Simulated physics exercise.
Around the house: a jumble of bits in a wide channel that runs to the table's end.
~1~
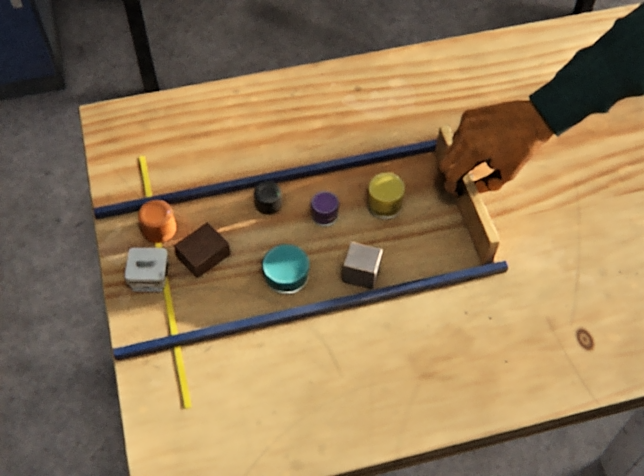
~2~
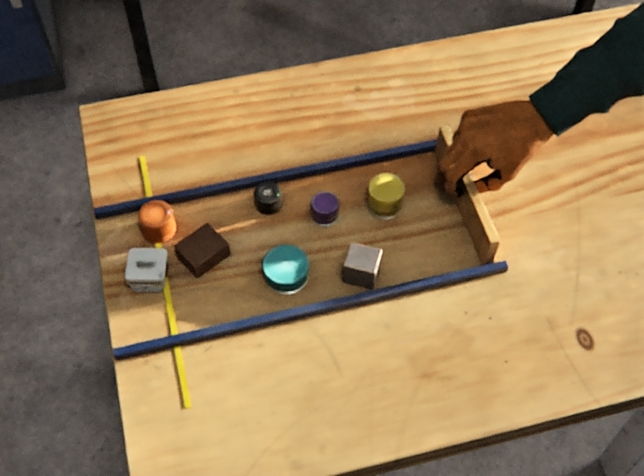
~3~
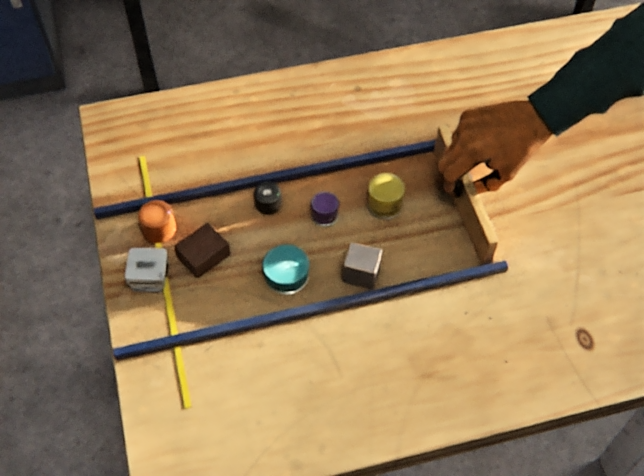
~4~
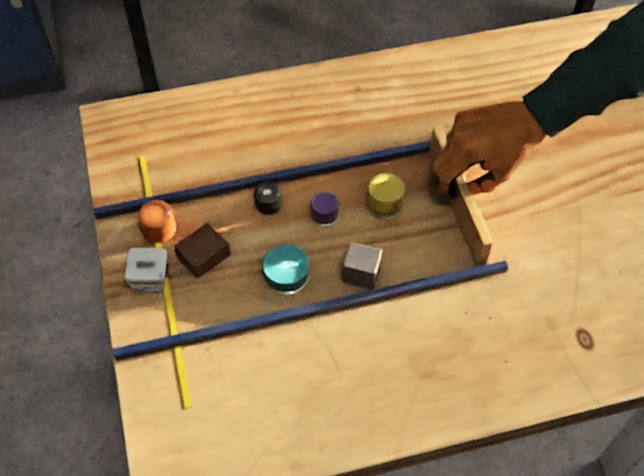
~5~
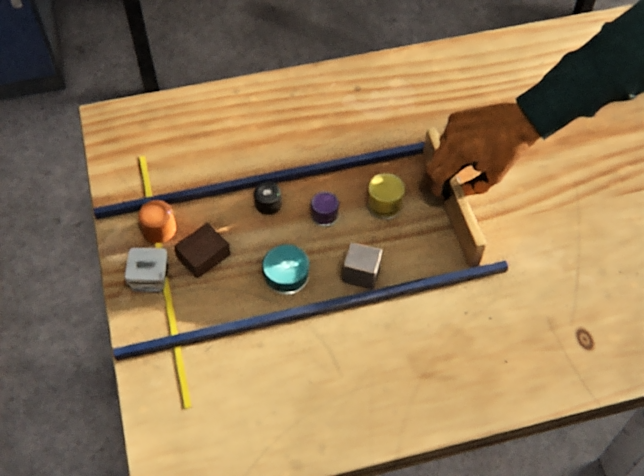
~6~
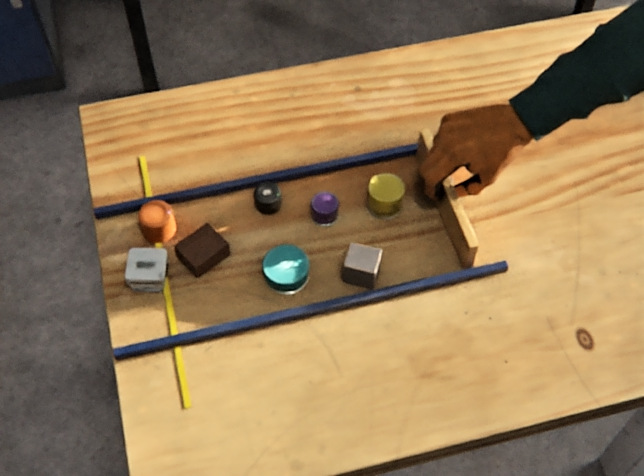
In the video, a hand holds a wooden board upright at the right end of a channel between blue rails on a table, then slides it slightly left, while the assorted small blocks, lids and tins stay still.
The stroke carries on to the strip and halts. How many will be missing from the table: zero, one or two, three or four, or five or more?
Here the number that fall off is one or two.
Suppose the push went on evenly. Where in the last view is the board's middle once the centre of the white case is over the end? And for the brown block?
At (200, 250) for the white case; at (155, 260) for the brown block.
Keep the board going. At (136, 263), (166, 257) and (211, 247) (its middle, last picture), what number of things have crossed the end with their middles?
Place by place, 4, 2 and 0.
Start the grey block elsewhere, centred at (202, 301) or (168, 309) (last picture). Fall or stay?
The grey block remains up; remains up.
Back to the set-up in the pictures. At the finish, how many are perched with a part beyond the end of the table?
The number is 1.
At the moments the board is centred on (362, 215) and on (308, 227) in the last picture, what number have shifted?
3 and 4.
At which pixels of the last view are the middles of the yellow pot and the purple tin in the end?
About (140, 247), and the other about (115, 235).
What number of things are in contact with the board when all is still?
It touches 4.
Early on, none off yet; white case at rest near (148, 270); orange lid at rest near (157, 222); brown block at rest near (203, 250).
Finally, the number that fall off is one or two; lost, orange lid and white case.
